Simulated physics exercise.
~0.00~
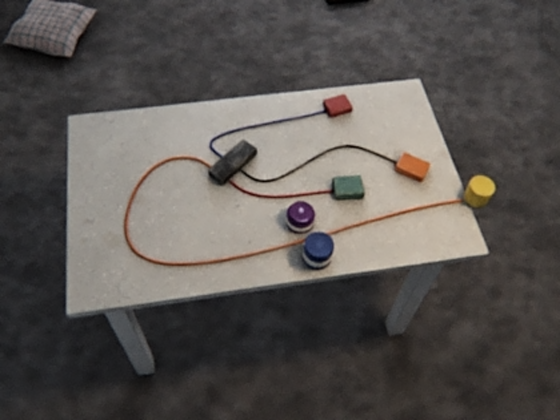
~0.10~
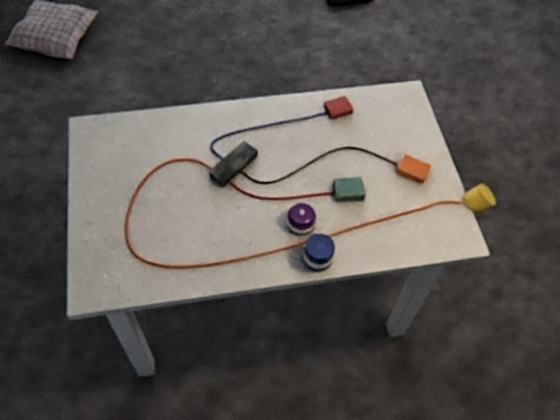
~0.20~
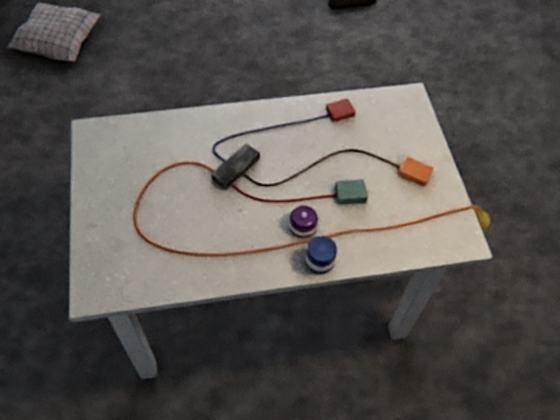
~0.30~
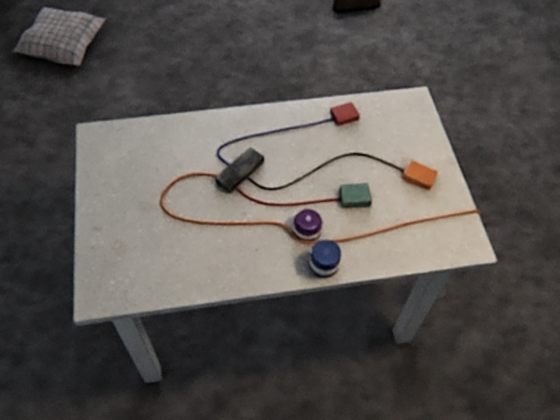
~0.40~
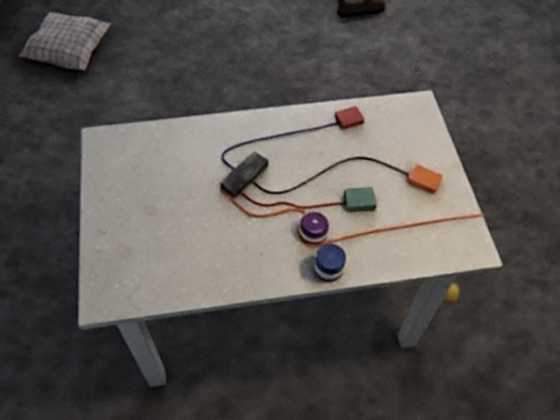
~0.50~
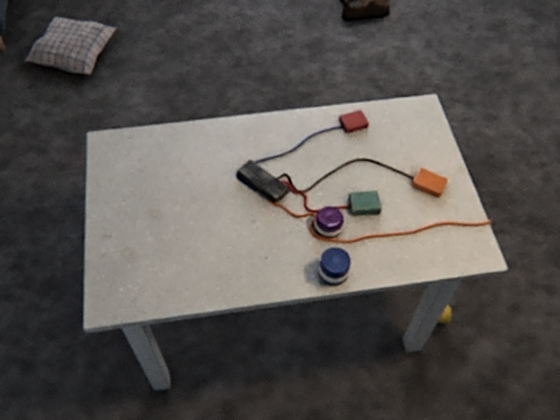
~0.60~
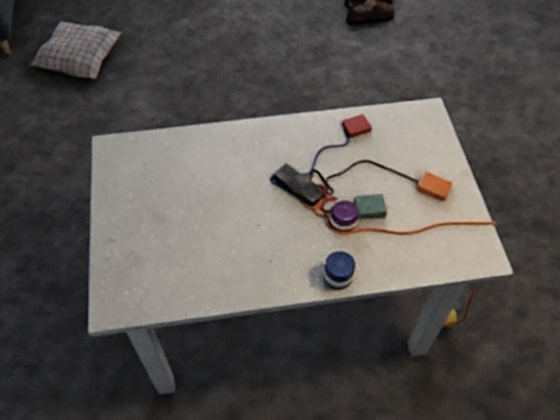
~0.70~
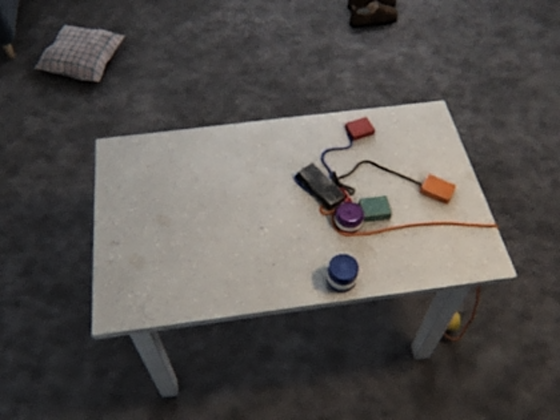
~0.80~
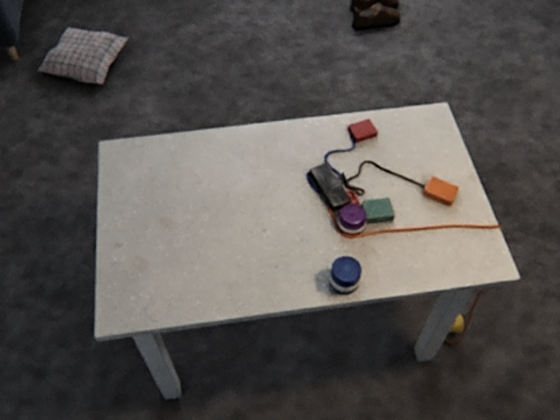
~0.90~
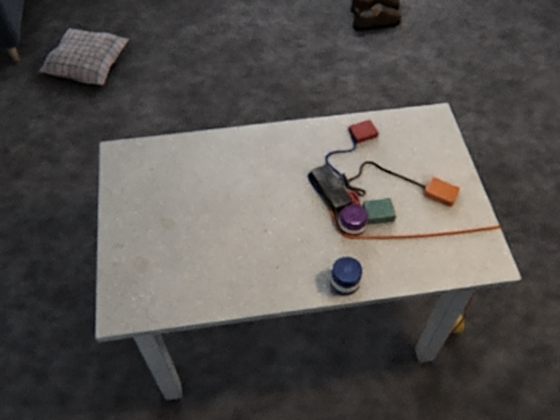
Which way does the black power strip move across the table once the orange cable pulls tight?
The black strip slides to the right, ending up close to the purple jar and the green block.
A pale table stands on a dark grey carpet, seen from above, with a checked cushion at the upper left. Thin cables run from a black power strip to a red block, an orange block, a green block and a yellow speaker at the right edge, while a purple jar and a blue canister stand near the front. The speaker tips over the edge and falls, drawing its long orange cable after it. The loop tightens, and the strip slides right as the purple jar shifts slightly. Finally, the speaker rests below, with the strip and jar beside the unmoved green block.
